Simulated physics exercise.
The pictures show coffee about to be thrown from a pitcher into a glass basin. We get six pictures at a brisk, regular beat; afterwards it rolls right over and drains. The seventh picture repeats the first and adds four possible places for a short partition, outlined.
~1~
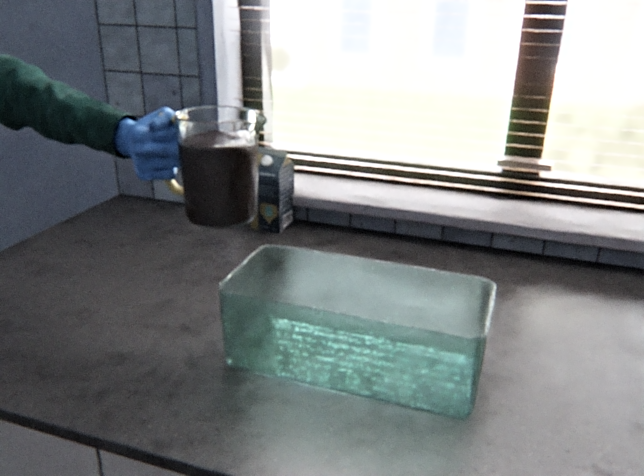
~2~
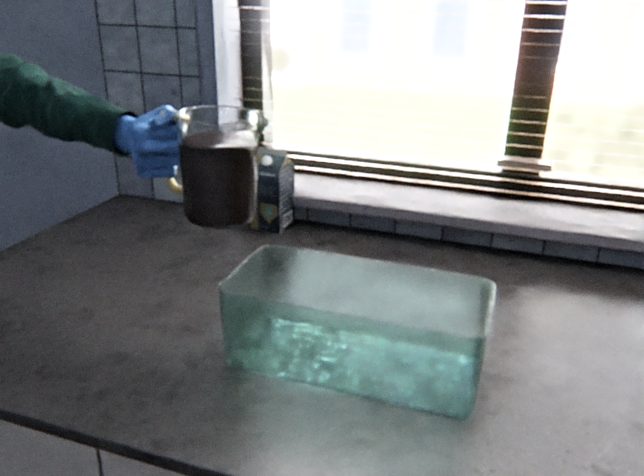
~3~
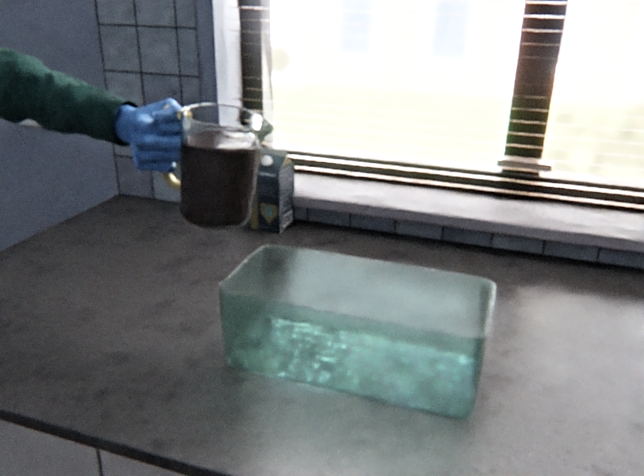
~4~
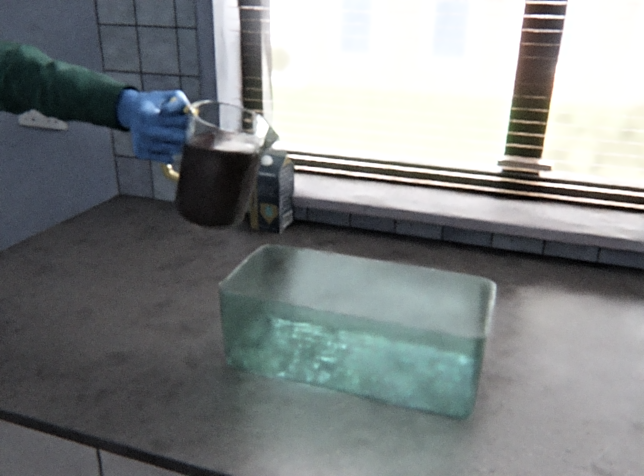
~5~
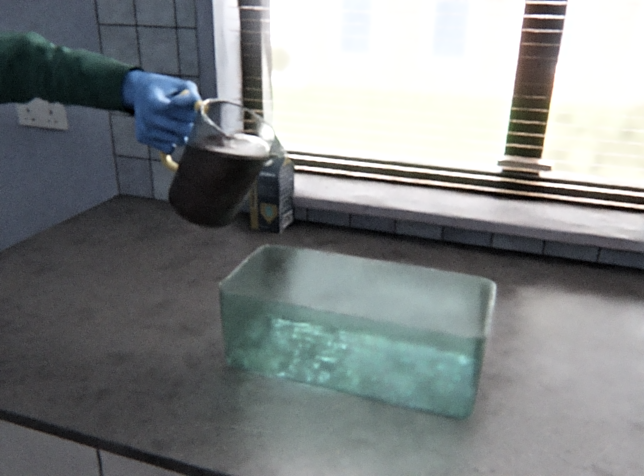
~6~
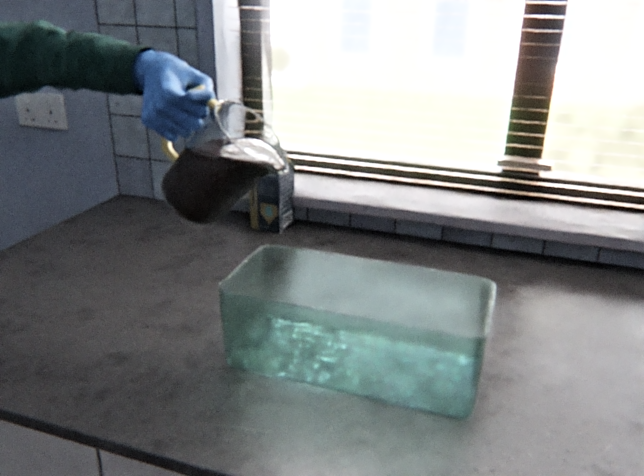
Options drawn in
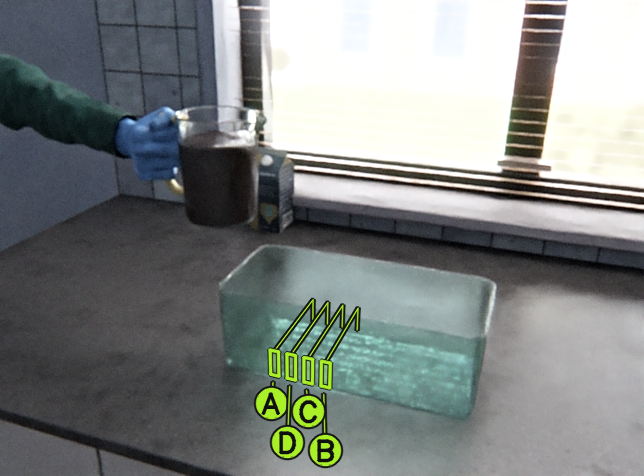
A blue-gloved hand held a glass pitcher of coffee upright near a clear glass basin on the counter, then gradually tilted it to the right until it leaned steeply, with the coffee still inside.
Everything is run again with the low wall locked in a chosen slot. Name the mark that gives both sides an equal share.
Go for D.
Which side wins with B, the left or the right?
The left side.
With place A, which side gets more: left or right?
The right side.
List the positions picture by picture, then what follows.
Upright, lip at (266, 121); basin from (227, 361) to (473, 417); nothing has left yet.
Upright, lip at (268, 123); nothing has left yet.
Tipped about 8°, lip at (272, 129); nothing has left yet.
Tipped about 17°, lip at (278, 140); nothing has left yet.
Tipped about 28°, lip at (284, 155); nothing has left yet.
Tipped about 42°, lip at (286, 173); nothing has left yet.
On the marked copy, A at (273, 382); B at (323, 394); C at (306, 389); D at (289, 386).
Choosing A, about 21 % ends left of the wall and 77 % right of it.
Choosing B, about 82 % ends left of the wall and 11 % right of it; 7 % is lost outside.
Choosing C, about 71 % ends left of the wall and 21 % right of it; 8 % is lost outside.
Choosing D, about 51 % ends left of the wall and 46 % right of it; 3 % is lost outside.
